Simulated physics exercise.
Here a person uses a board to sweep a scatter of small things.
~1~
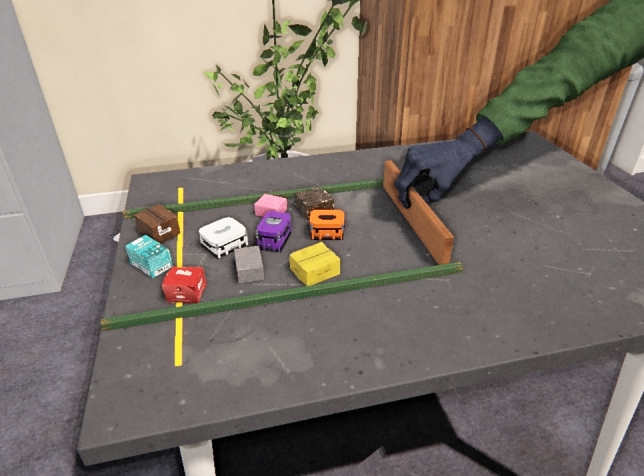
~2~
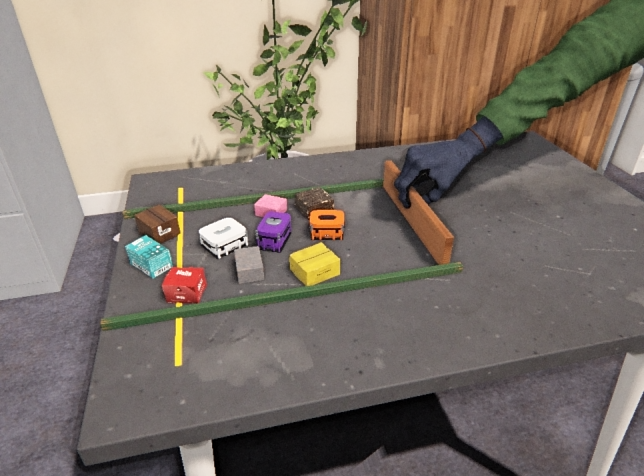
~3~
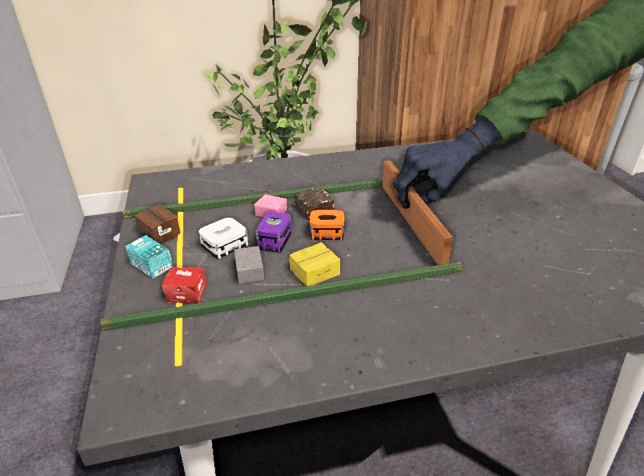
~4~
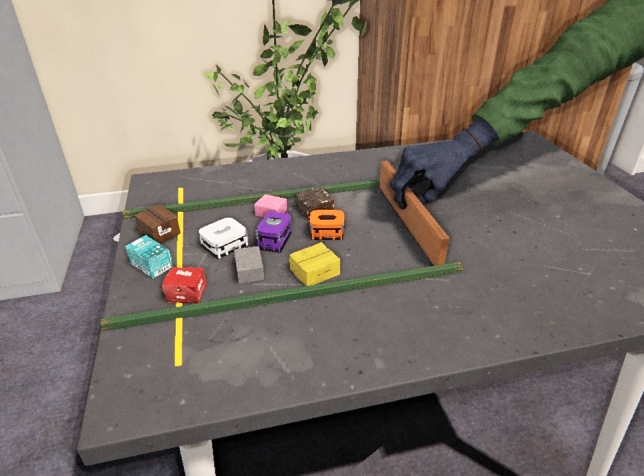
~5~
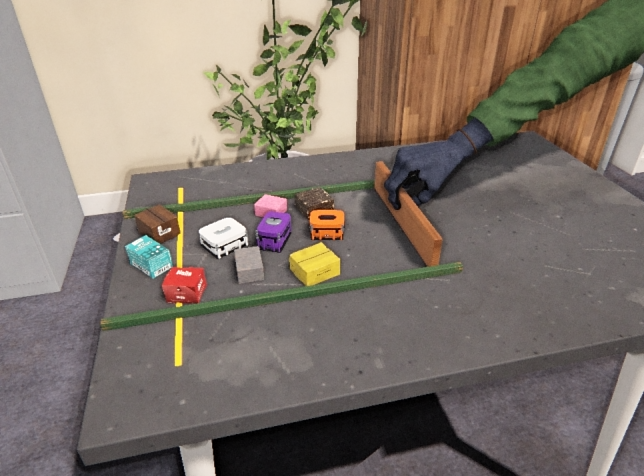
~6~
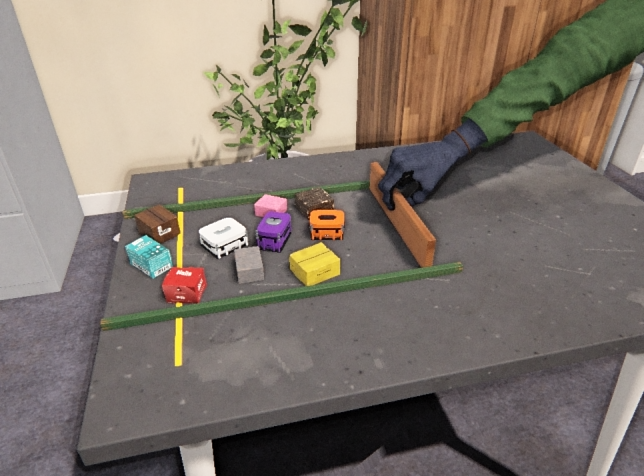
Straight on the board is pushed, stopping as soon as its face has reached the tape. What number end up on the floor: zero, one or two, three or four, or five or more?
Honestly, the push sends three or four of them over the end.
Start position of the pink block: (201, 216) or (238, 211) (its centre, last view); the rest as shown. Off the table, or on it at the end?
First spot: Safe; second: Safe.
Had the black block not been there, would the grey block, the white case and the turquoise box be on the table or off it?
Grey block: Still there. White case: Over the edge. Turquoise box: Over the edge.
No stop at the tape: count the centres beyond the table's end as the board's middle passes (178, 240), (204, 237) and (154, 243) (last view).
Place by place, 4, 0 and 7.
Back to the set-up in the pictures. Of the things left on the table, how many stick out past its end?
That would be 0.
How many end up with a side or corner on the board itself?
That comes to 3.
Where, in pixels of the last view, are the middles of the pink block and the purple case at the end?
Final positions - pink block around (133, 229), purple case around (128, 252).
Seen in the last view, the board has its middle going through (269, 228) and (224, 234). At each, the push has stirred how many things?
At the first spot the count is 7, and at the second it is 10.
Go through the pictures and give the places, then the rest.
The first frame shows turquoise box (149, 256); brown box (158, 224); red box (185, 285); board (413, 208); tape (180, 255).
The second frame shows brown box (158, 225); board (413, 208).
The third frame shows red box (185, 285); orange case (327, 225).
The fourth frame shows turquoise box (149, 256); yellow box (315, 265).
The fifth frame shows brown box (158, 225); purple case (274, 231).
The sixth frame shows turquoise box (149, 256); brown box (158, 225); red box (185, 285); board (398, 210); tape (180, 255).
Early on, none off yet; turquoise box at rest near (149, 256); brown box at rest near (158, 225); red box at rest near (185, 285).
Finally, the number that fall off is three or four; lost, white case, red box, brown box and turquoise box.
